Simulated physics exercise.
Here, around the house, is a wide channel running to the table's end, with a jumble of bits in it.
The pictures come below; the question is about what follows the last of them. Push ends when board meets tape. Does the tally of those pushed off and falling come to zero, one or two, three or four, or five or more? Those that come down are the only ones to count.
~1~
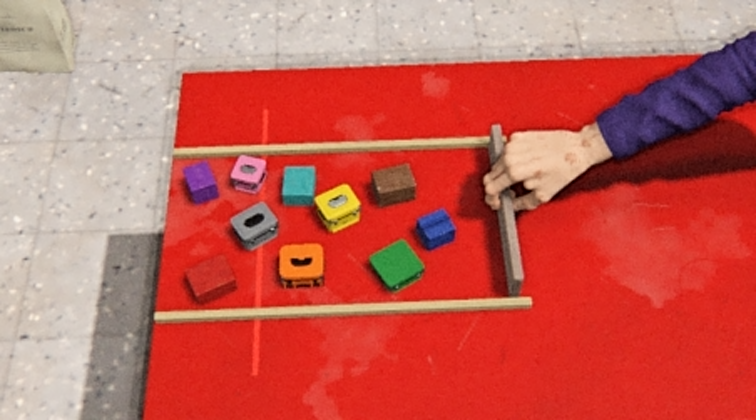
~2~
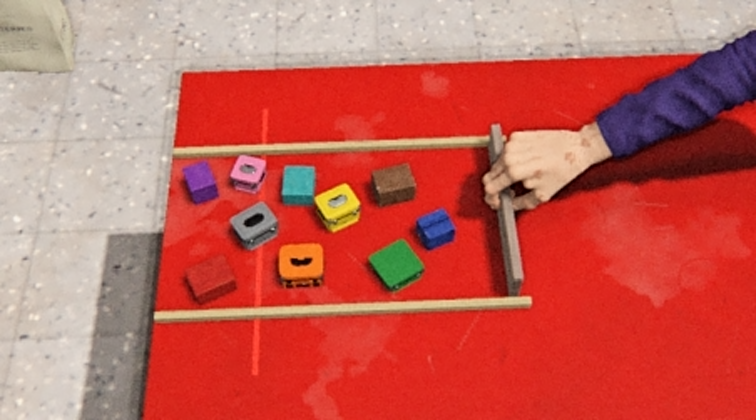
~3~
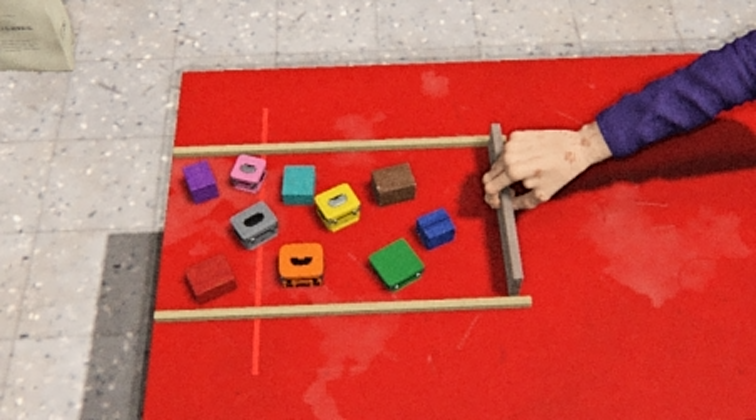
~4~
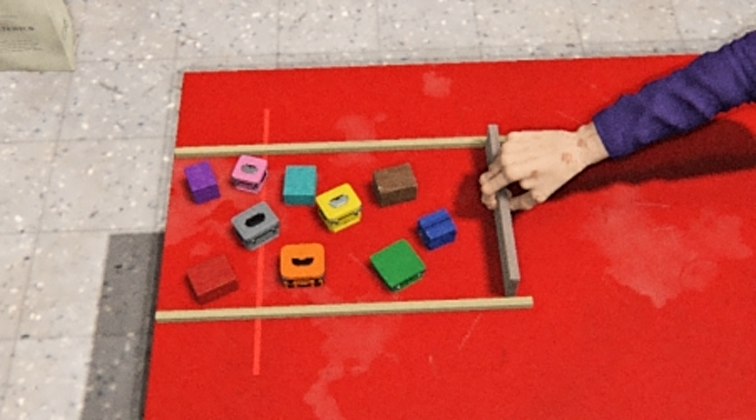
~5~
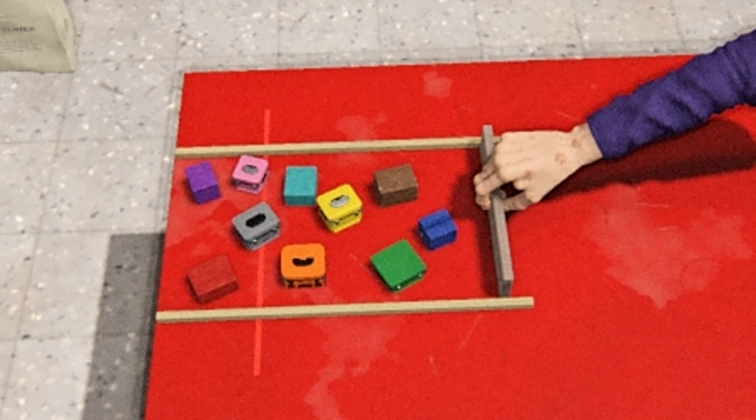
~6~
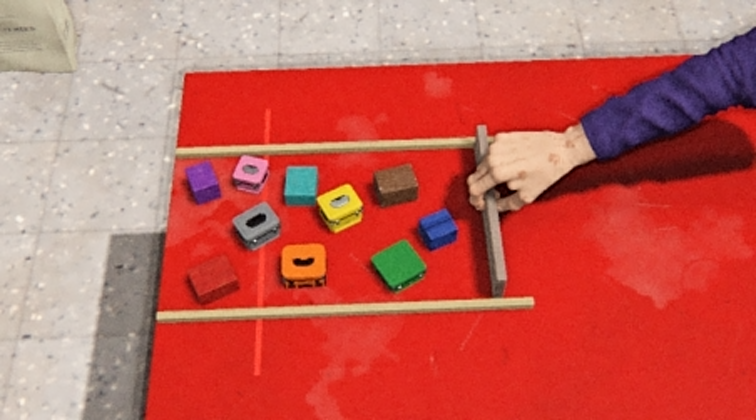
The push will send just one or two off the table.
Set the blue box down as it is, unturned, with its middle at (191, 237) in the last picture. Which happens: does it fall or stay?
From that start, the blue box stays.
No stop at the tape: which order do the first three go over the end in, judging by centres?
First the purple block, next the red block, then the pink case.
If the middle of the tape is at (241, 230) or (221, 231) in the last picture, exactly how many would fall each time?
You'd count 3 the first time and 5 the second.
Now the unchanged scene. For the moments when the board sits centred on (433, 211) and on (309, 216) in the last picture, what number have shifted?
That makes 1 at the first spot and 10 at the second.
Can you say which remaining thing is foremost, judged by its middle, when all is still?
Pink case.
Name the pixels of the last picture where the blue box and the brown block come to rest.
In the last picture the blue box sits at (247, 235) while the brown block sits at (245, 188).
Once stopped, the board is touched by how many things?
It touches 3.
Soon after, none off yet; purple block at rest near (203, 183); red block at rest near (214, 280); pink case at rest near (252, 175).
After that, none off yet; purple block at rest near (203, 183); red block at rest near (214, 280); pink case moving near (247, 175).
In the end, the number that fall off is one or two; gone, red block and purple block.
